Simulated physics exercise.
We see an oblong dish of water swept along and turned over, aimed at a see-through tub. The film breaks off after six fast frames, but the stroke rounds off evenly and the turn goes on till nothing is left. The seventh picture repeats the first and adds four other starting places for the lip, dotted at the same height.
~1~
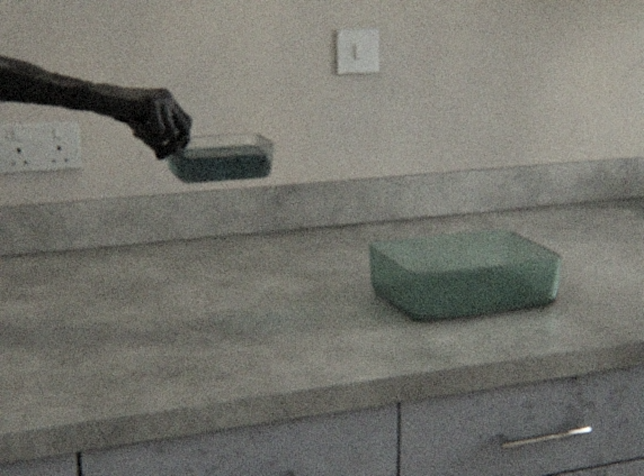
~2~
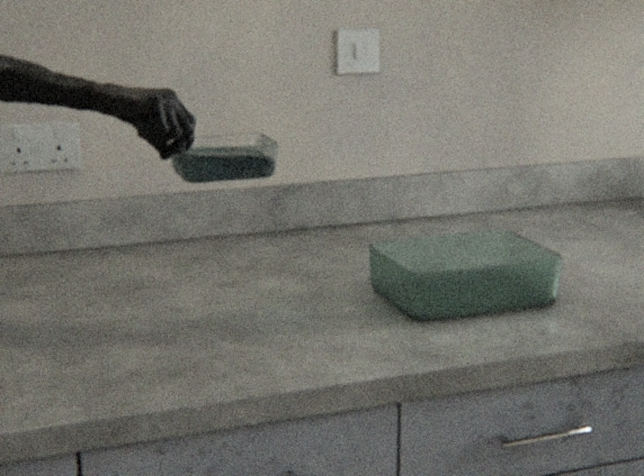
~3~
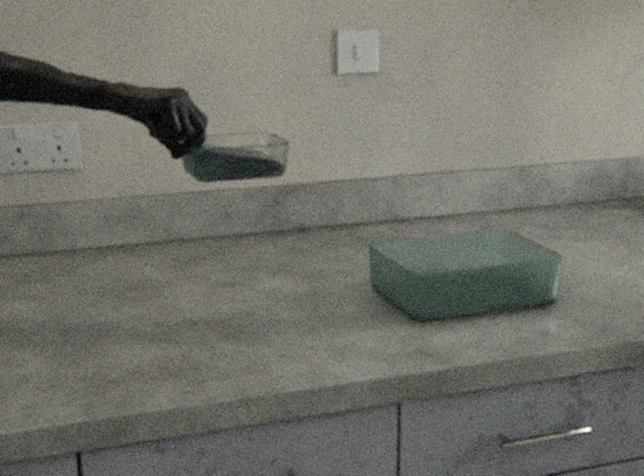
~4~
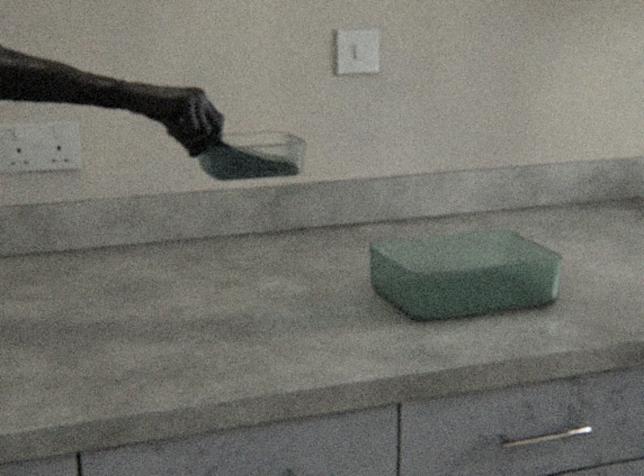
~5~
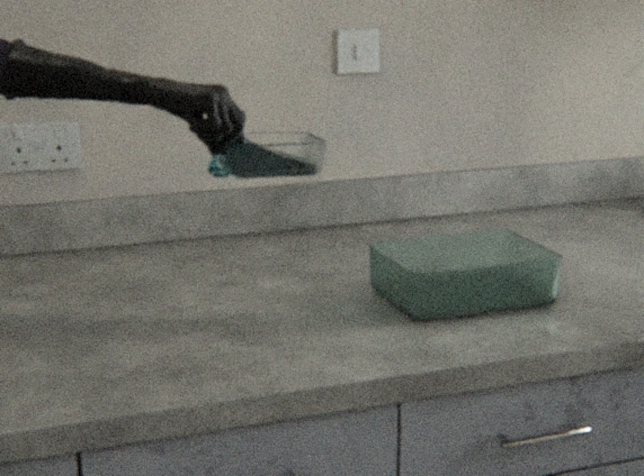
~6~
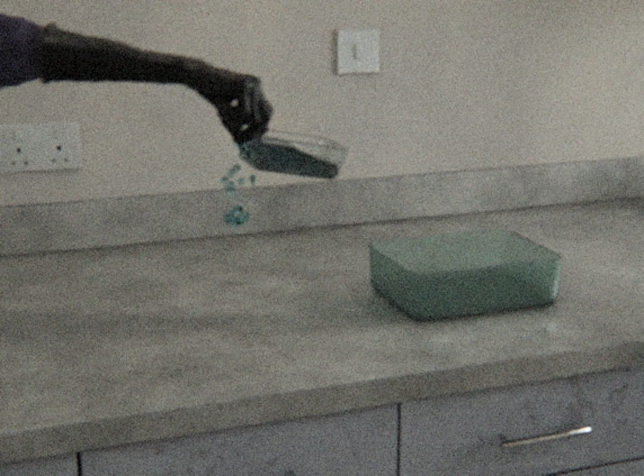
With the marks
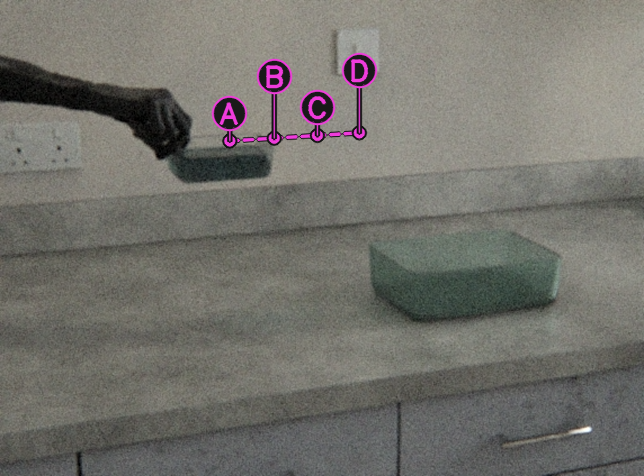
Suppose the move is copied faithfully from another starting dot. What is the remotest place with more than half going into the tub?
That is place A.
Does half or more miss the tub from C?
No, not at all.
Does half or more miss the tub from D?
No.
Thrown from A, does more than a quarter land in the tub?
Yes, clearly.
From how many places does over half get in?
All of them.
On the marked copy, A at (229, 141); B at (274, 138); C at (317, 135); D at (359, 132).
With A, about 65 % lands in the tub, 25 % falls short and 9 % goes beside or beyond.
With B, about 72 % lands in the tub, 16 % falls short and 12 % goes beside or beyond.
With C, about 71 % lands in the tub, 11 % falls short and 17 % goes beside or beyond.
With D, about 63 % lands in the tub, 8 % falls short and 29 % goes beside or beyond.
